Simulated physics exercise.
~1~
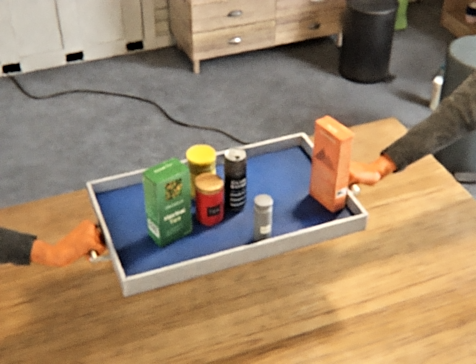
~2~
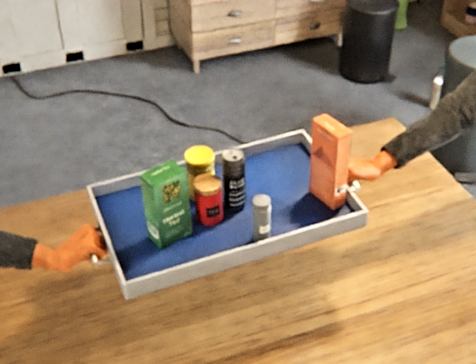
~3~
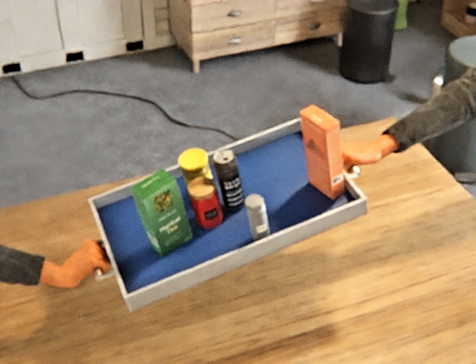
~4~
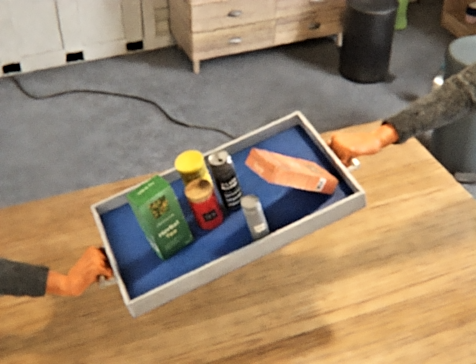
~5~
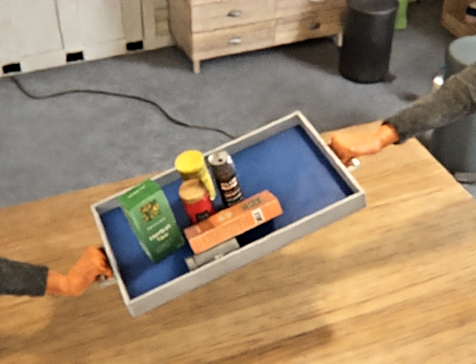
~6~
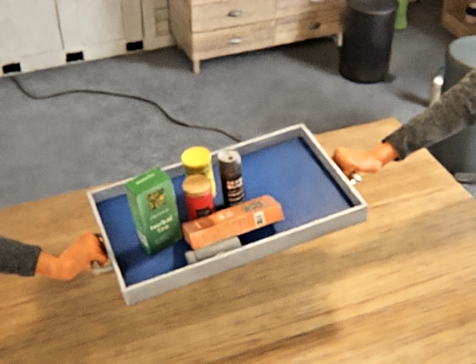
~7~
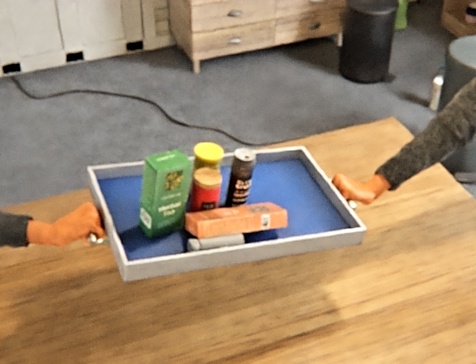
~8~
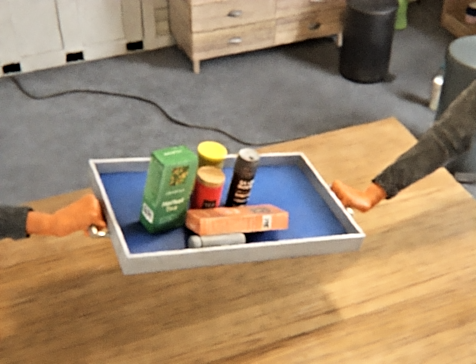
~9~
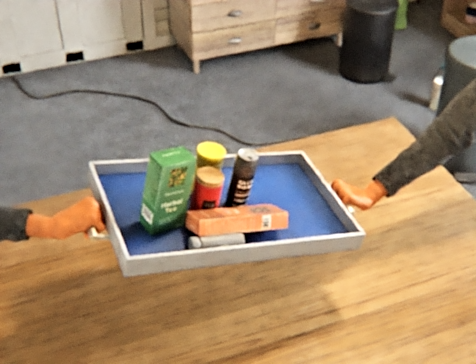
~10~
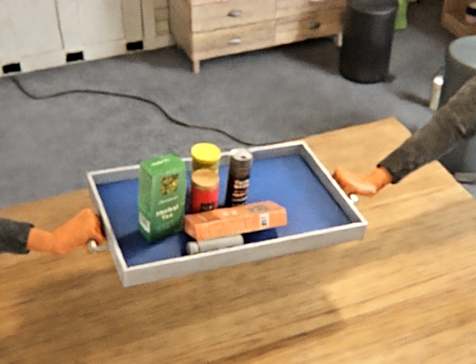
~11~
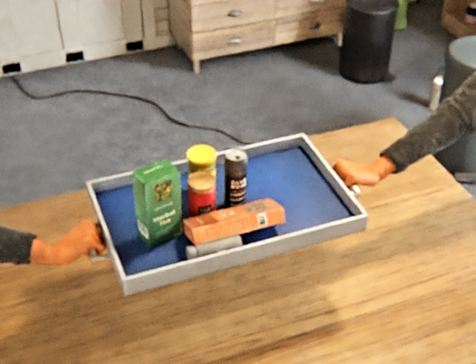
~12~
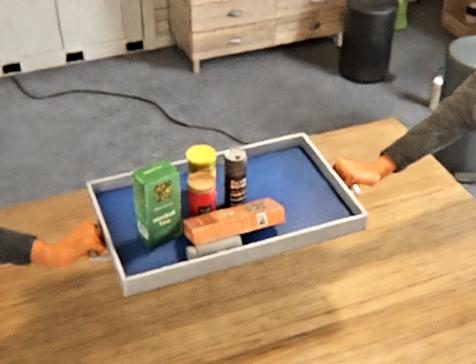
In a room with a grey floor, a wooden tabletop is seen from above at an angle, with drawers and a dark bin behind. Two orange-gloved hands hold a blue tray with a pale rim, carrying a green carton, yellow tin, red jar and black can towards the left, a small grey shaker near the front and an orange packet at right. The tray tips left, and the packet topples and slides left, ending beside the fallen shaker. The tray swings back, dips slightly right, then returns nearly to its starting position. The packet and shaker lie aboard while the other four stand.
